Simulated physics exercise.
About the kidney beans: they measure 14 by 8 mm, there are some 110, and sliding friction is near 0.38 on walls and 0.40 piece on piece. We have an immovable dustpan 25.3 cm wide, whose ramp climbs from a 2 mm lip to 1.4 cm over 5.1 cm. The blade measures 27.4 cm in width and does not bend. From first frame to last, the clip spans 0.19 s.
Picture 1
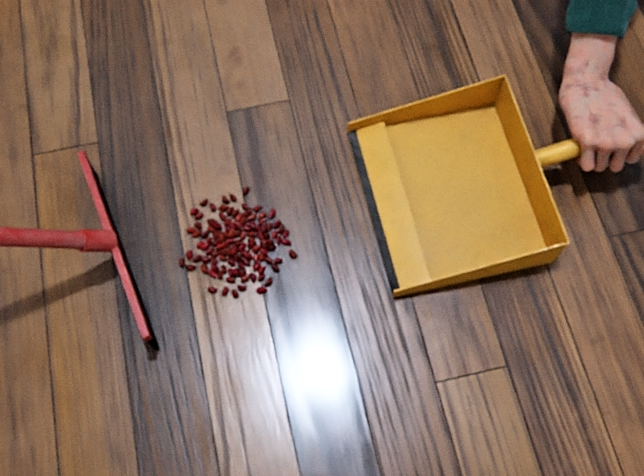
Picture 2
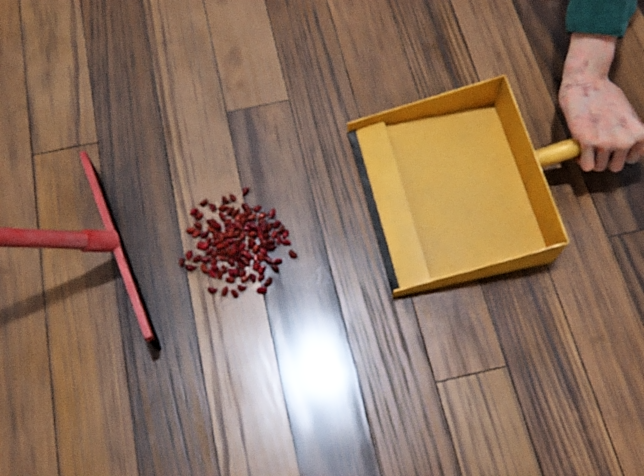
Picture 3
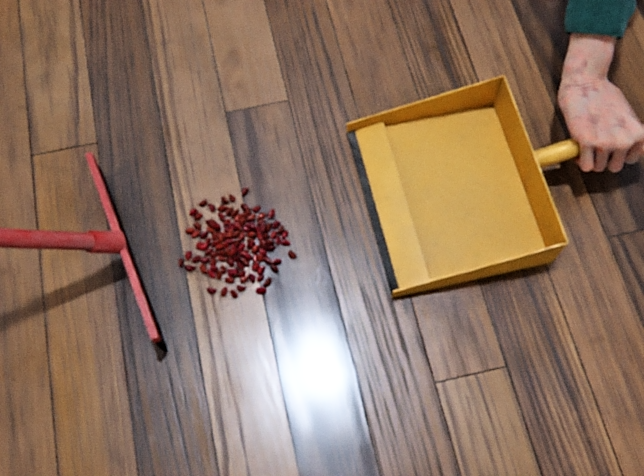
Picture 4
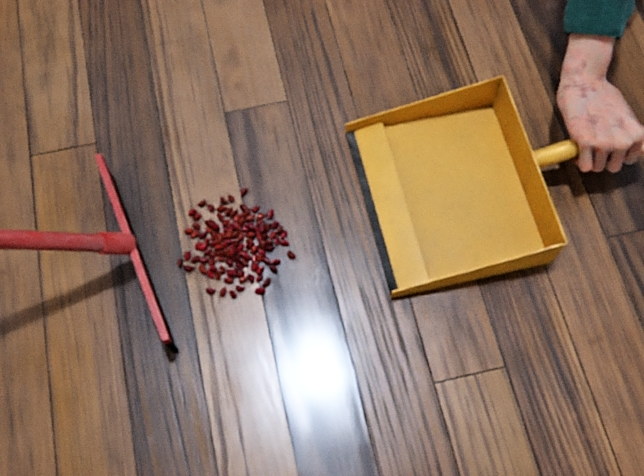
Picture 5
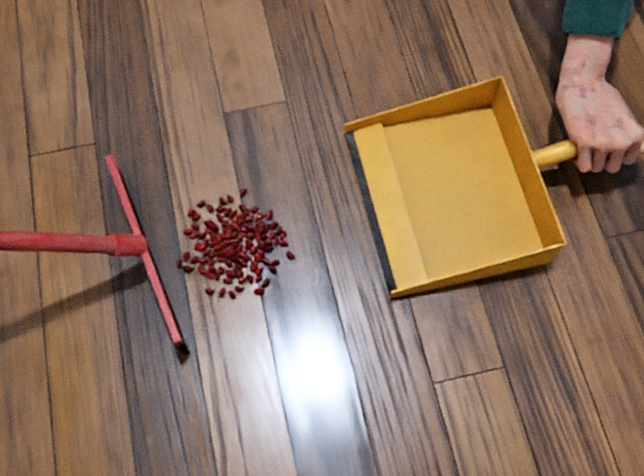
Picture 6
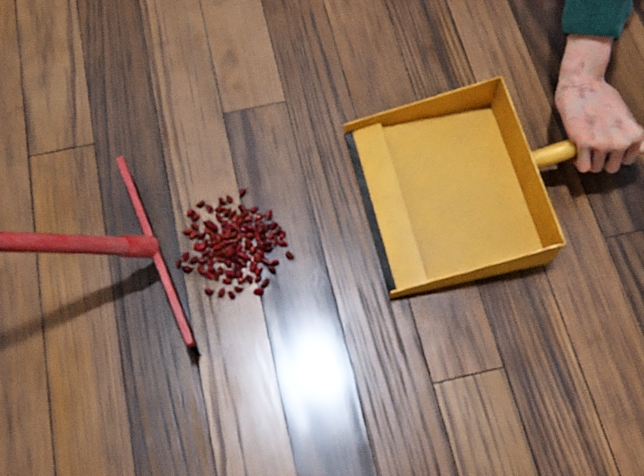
A hand held a yellow dustpan still on the wooden floor while a red blade on a handle slid slowly a short way right, nearing a small pile of dark red beans that stayed put.
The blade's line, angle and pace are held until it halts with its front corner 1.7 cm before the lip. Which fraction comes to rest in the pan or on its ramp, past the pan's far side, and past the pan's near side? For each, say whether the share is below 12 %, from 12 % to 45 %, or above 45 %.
As I see it, in the pan or on its ramp: Small. Past the pan's far side: Small. Past the pan's near side: Small.
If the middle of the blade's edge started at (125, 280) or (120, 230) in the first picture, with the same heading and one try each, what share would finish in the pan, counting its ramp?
Some 0 and 5 per cent.
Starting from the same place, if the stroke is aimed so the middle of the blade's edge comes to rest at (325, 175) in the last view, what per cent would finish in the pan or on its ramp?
Some 30 per cent.
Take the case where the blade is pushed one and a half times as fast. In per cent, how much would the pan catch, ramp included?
I'd guess it lands at about 5 per cent.
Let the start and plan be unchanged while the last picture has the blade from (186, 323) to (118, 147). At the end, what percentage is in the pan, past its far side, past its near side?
That ends as pan 20, far 5, and near 5.
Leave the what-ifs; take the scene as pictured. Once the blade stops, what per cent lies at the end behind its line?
Close to 5 percent.
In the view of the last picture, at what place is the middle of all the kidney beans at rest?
I'd say roughly (353, 229).
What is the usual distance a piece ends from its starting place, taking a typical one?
That distance is close to 16 cm.
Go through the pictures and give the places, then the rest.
In the first picture, blade from (147, 336) to (84, 158), moved 0.0 cm, 0 of the pieces shifted so far; middle of the pieces at (238, 242); pan at (460, 192).
In the second picture, blade from (149, 337) to (86, 158), moved 0.3 cm, 0 of the pieces shifted so far; middle of the pieces at (238, 242).
In the third picture, blade from (156, 338) to (91, 159), moved 1.2 cm, 0 of the pieces shifted so far; middle of the pieces at (238, 243).
In the fourth picture, blade from (166, 339) to (101, 161), moved 2.6 cm, 0 of the pieces shifted so far; middle of the pieces at (237, 243).
In the fifth picture, blade from (178, 341) to (111, 162), moved 4.2 cm, 0 of the pieces shifted so far; middle of the pieces at (236, 244).
In the sixth picture, blade from (191, 343) to (122, 163), moved 5.7 cm, 0 of the pieces shifted so far; middle of the pieces at (235, 244); pan at (456, 193).
Then, 0.30 s after the last picture, middle of the blade 16 cm from the lip; 0 % over the lip, far side 0 %, near side 0 %.
Then, 0.49 s after the last picture, middle of the blade 9 cm from the lip; 0 % over the lip, far side 0 %, near side 0 %.
Then, 0.81 s after the last picture, middle of the blade 4 cm from the lip; 5 % over the lip, far side 5 %, near side 5 %.
In the end, pan 5 %, far side 5 %, near side 5 %, in front of the lip or behind the blade 85 %.
